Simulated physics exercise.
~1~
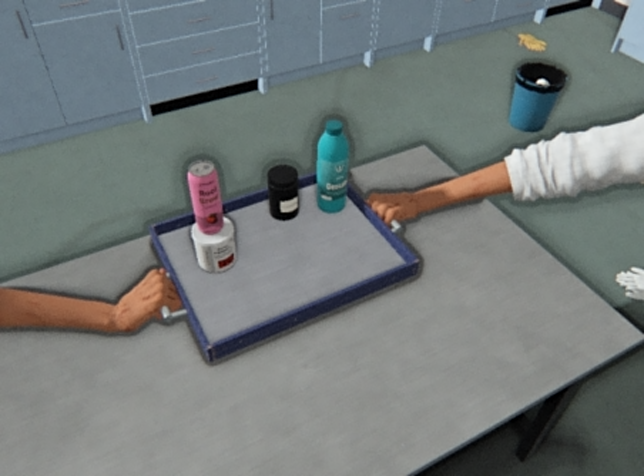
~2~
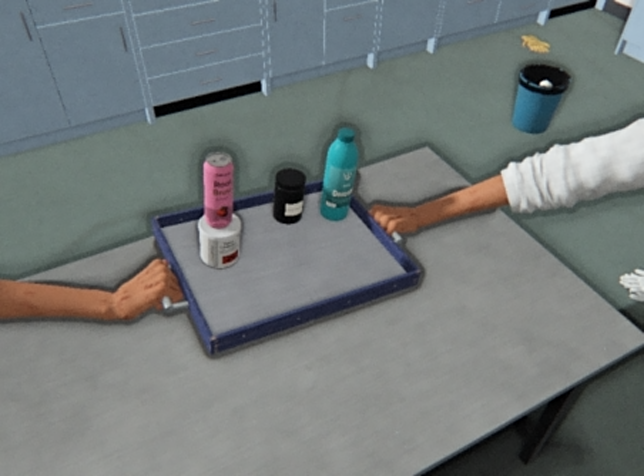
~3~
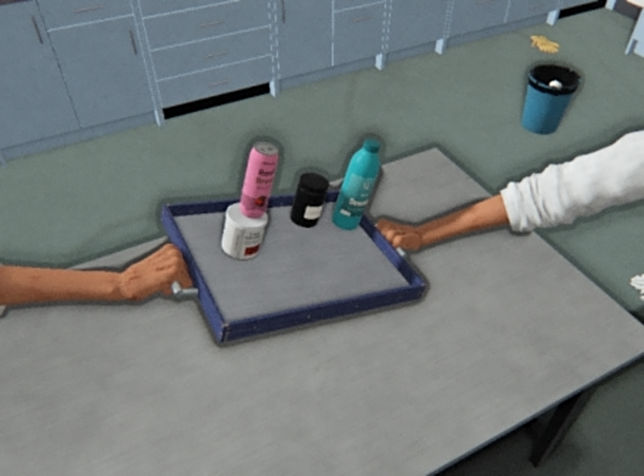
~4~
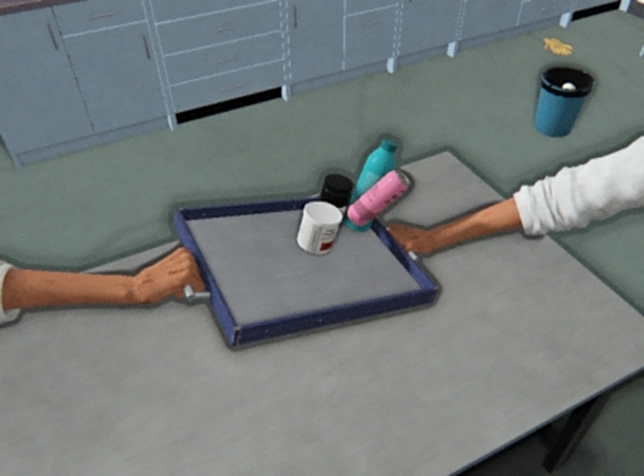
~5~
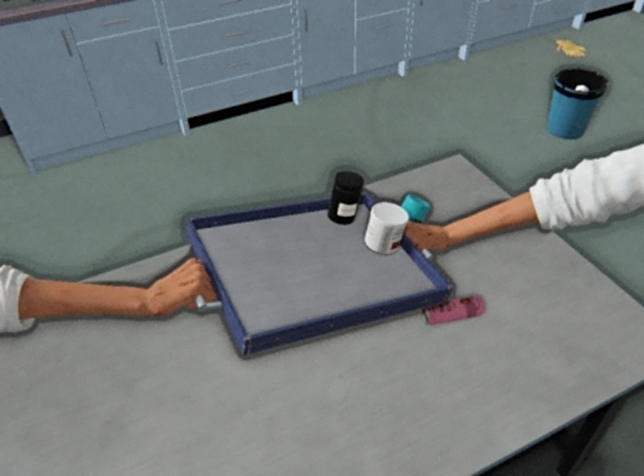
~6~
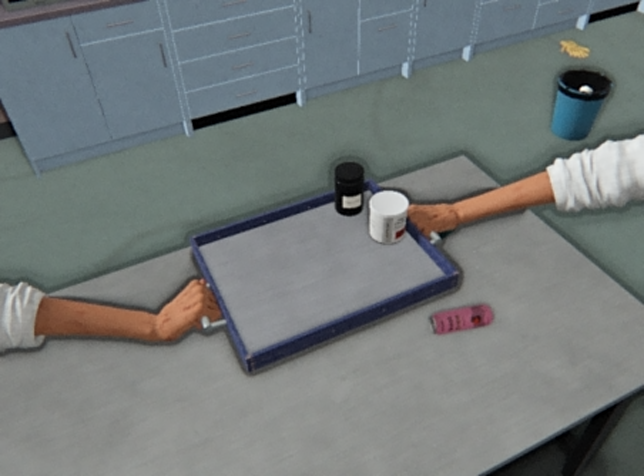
In a room with blue-grey cabinets and a blue bin behind, seen from above, two hands hold a blue-rimmed grey tray over a grey table. A pink can stands on a white tin at the left, with a black jar and a turquoise bottle toward the back. The right side dips, and everything begins sliding right. The can topples off the tin toward the leaning bottle, then both go over the right edge. As the tray levels, the jar and tin remain near its right side, shifted but upright, while the can lies on the table and the bottle is out of sight.
